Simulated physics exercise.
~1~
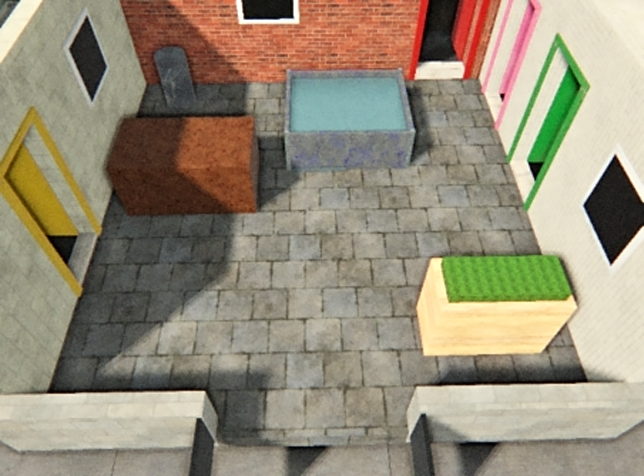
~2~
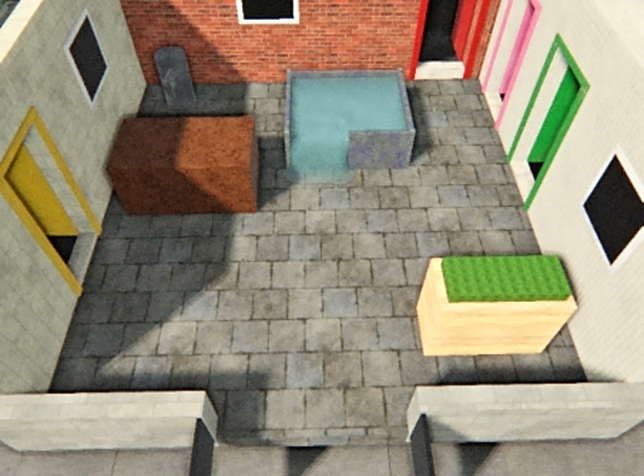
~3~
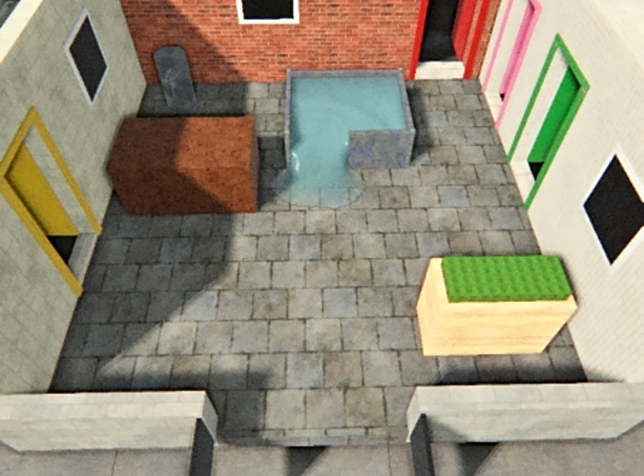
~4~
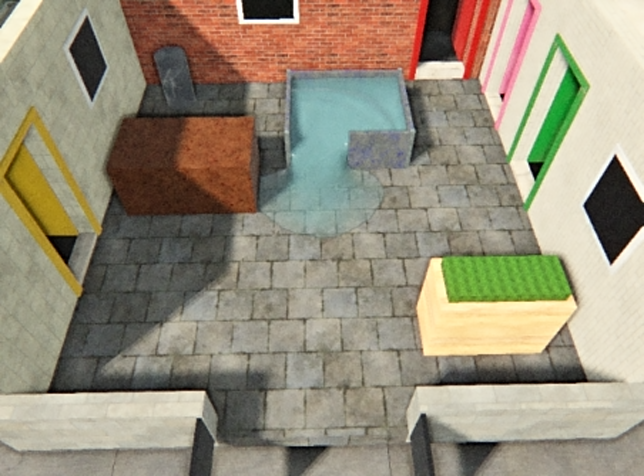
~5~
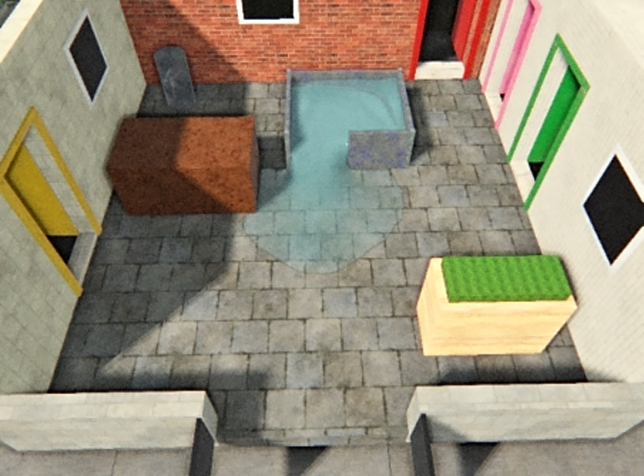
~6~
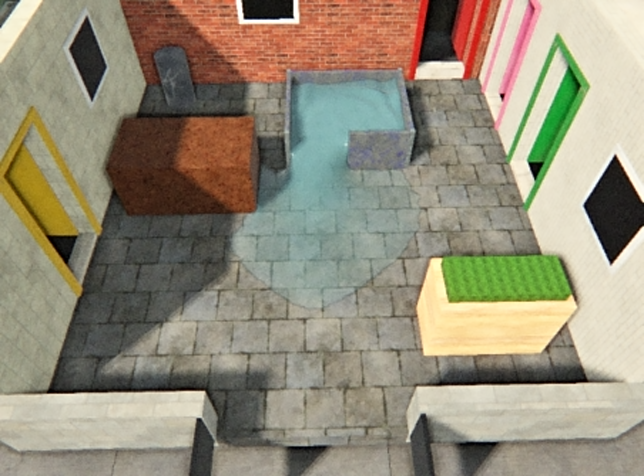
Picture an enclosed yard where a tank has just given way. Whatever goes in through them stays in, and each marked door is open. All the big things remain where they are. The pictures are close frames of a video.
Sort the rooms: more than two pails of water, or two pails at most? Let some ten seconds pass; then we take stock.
Pink door - two pails at most; red door - two pails at most; yellow door - two pails at most; green door - two pails at most.
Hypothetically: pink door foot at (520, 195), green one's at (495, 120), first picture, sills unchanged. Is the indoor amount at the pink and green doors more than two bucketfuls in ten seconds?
I'd say pink falls short, while green falls short.
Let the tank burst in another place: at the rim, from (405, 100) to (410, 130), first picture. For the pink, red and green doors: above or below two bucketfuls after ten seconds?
Going door by door, the pink door crosses the threshold, the red door remains beneath it, and the green door crosses the threshold.
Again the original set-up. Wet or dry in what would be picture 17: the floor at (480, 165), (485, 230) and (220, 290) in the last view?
Result, as listed: Not wetted / not wetted / wetted.
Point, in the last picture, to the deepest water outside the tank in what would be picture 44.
I would choose the pixel (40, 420).
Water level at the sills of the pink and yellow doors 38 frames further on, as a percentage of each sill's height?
About 0 and 50 per cent.
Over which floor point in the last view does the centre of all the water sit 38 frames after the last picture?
The water centres close to (294, 240).
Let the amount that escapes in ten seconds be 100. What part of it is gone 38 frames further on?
70 per cent.
A moment on, water covers 35 % of the floor; the pink door not reached, the red door not reached, the yellow door not reached, the green door not reached.
Next, water covers 45 % of the floor; the pink door not reached, the red door not reached, the yellow door not reached, the green door not reached.
Then, water covers 50 % of the floor; the pink door not reached, the red door not reached, the yellow door wet at the sill, nothing in, the green door not reached.
Later, water covers 60 % of the floor; the pink door not reached, the red door not reached, the yellow door wet at the sill, nothing in, the green door wet at the sill, nothing in.
In the end, water covers 70 % of the floor; the pink door not reached, the red door not reached, the yellow door wet at the sill, nothing in, the green door wet at the sill, nothing in.
